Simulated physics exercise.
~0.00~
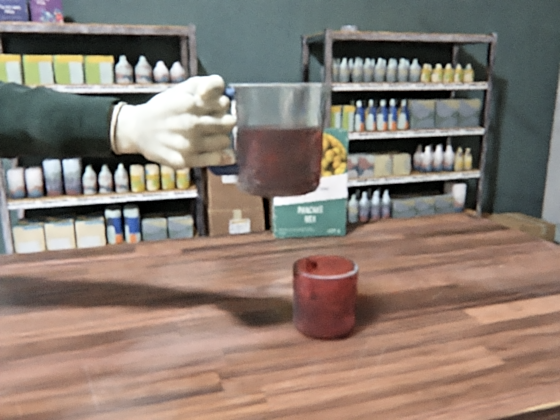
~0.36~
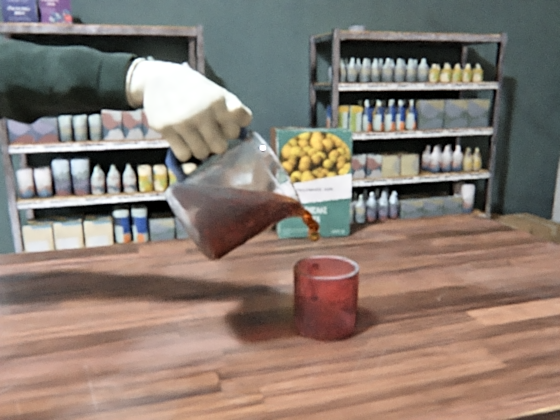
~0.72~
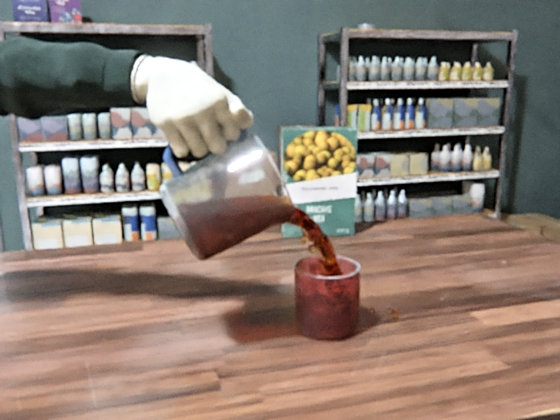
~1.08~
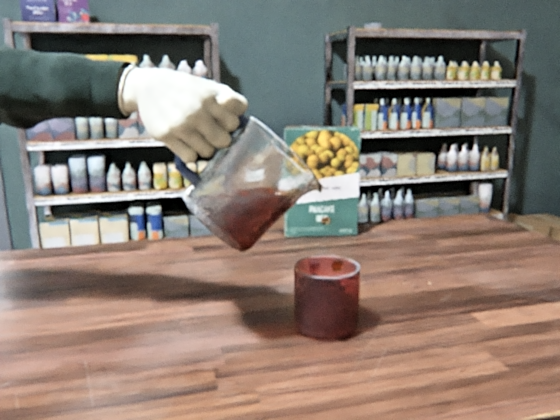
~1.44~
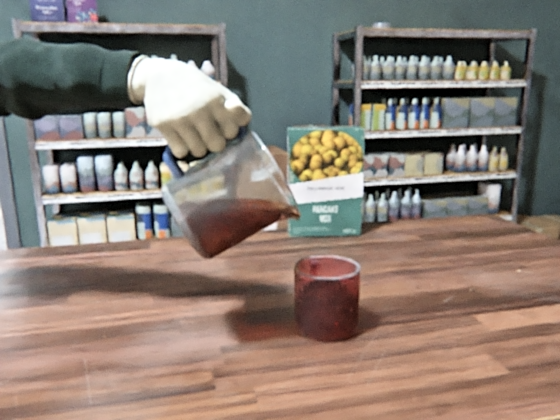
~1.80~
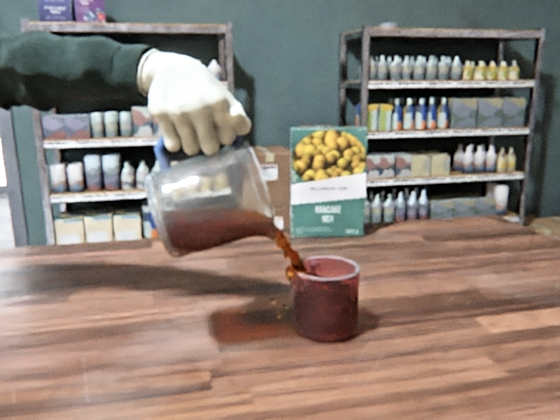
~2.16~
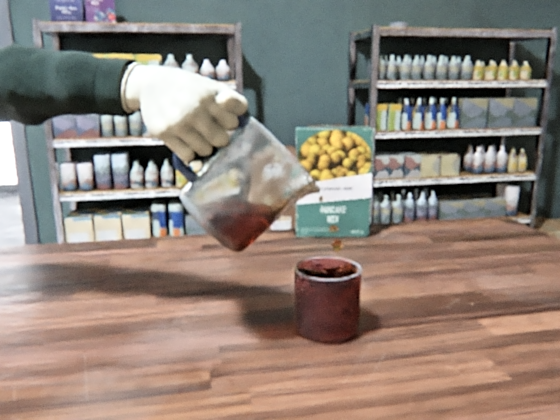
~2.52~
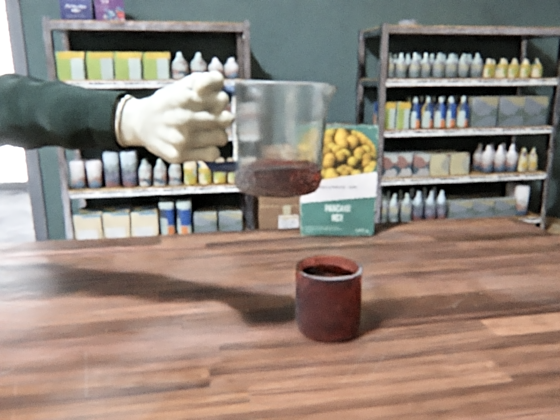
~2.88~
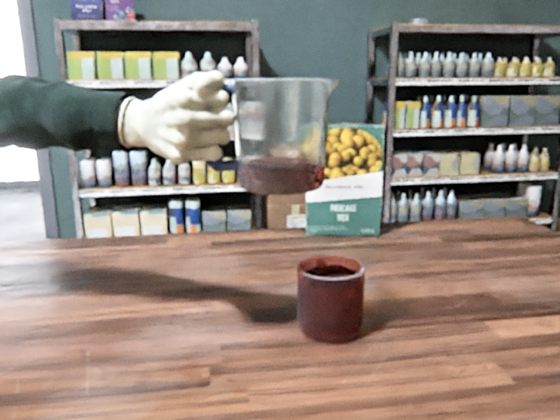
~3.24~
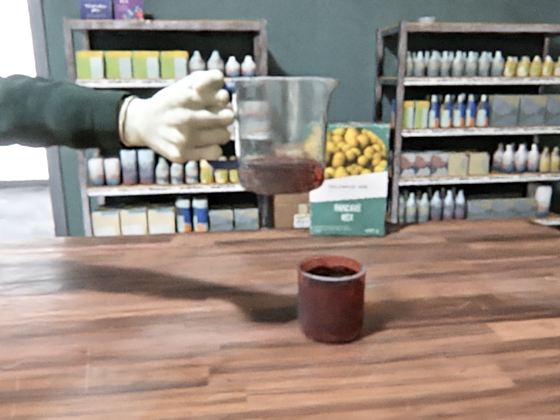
A gloved hand tipped a clear jug of reddish-brown tea and poured into a small mug on a wooden counter, eased back, then poured again, before holding the jug level above the nearly full mug, some tea still inside it.
